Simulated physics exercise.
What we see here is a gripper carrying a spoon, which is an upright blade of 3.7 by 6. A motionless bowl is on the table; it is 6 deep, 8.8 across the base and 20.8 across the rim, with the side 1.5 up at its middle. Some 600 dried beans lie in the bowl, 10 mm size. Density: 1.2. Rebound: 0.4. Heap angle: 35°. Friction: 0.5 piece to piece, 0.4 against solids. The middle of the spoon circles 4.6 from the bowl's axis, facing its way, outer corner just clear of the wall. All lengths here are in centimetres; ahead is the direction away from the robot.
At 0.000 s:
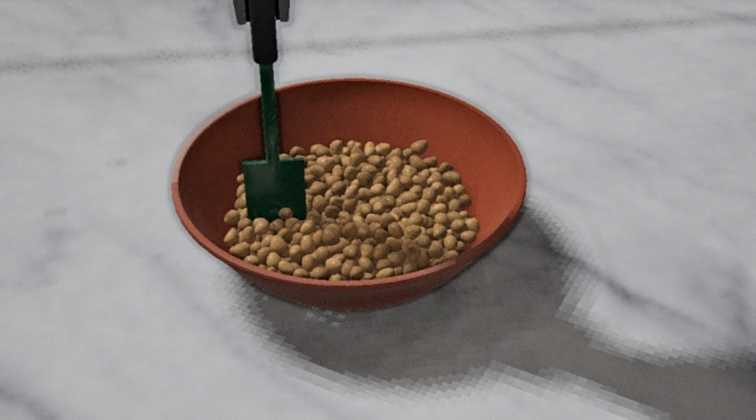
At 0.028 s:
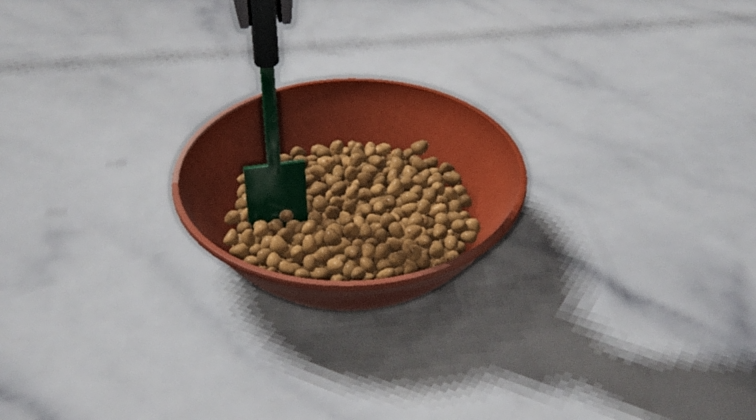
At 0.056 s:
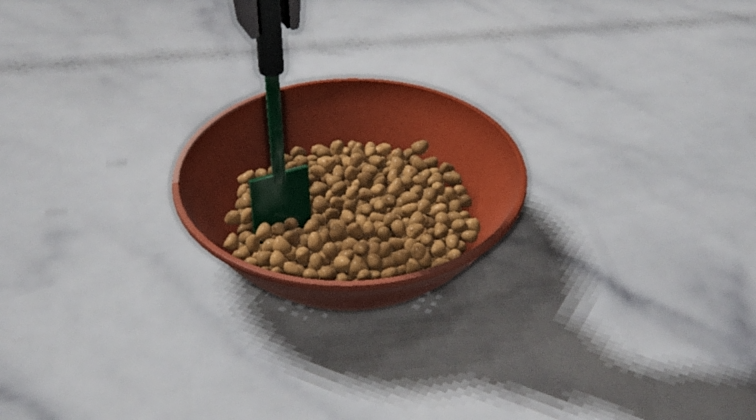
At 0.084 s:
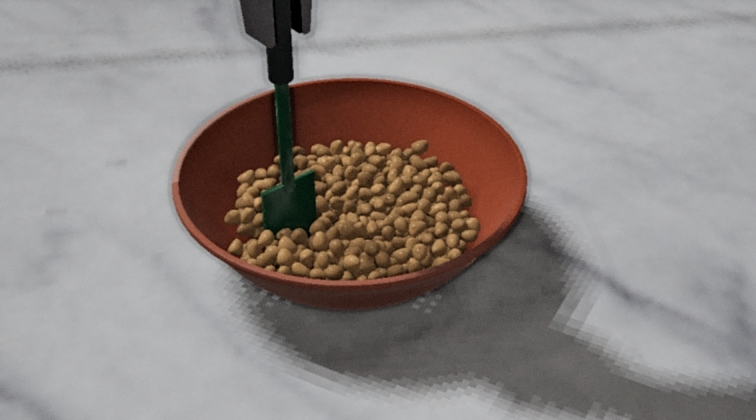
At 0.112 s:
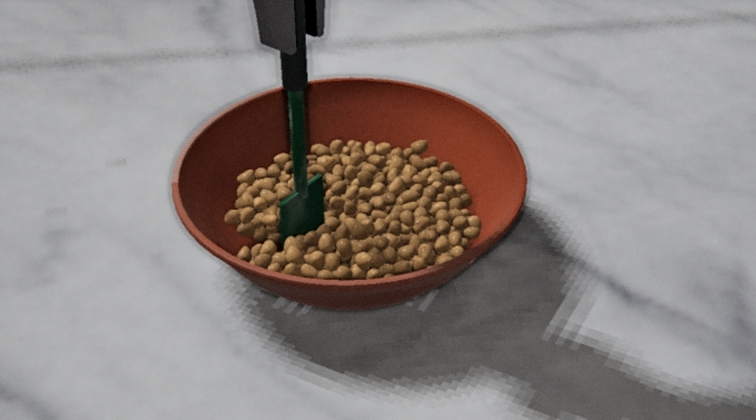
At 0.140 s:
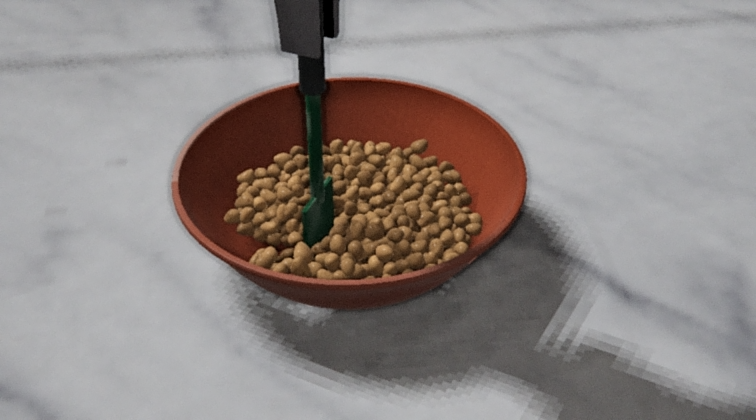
On a marble surface, a gripper sweeping a small green spade through brown beans in a reddish bowl, turning it edge-on.
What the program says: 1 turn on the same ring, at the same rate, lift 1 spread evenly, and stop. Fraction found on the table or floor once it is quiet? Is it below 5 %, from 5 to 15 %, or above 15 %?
Below 5 %.
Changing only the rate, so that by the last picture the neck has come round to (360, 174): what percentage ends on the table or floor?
I'd say near 15 per cent.
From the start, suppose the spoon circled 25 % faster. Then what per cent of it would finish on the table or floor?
In that case some 5 per cent.
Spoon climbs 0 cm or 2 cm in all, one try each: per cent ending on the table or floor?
Estimates: 0 % and 0 %.
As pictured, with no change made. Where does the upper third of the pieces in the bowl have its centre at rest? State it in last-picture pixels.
I'd say close to (281, 218).
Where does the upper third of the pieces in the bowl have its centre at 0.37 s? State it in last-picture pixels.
Upper-third centre: Approx. (442, 159) px.
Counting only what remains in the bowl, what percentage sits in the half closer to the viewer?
Some 55 per cent.
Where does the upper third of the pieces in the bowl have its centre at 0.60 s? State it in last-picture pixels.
It is centred roughly at (285, 148).
By 0.37 s, 176° round, highest piece 8 above the table; 595 in the bowl, 1 on the table or floor, 1 in flight or on the tool.
By 0.60 s, 292° round, highest piece 8 above the table; 589 in the bowl, 7 on the table or floor, 1 in flight or on the tool.
By 0.91 s, 0° round, highest piece 7 above the table; 585 in the bowl, 12 on the table or floor.
By 1.61 s, 0° round, highest piece 7 above the table; 585 in the bowl, 12 on the table or floor.
Final count, 585 in the bowl, 12 on the table or floor. That is 2 % on the table or floor.
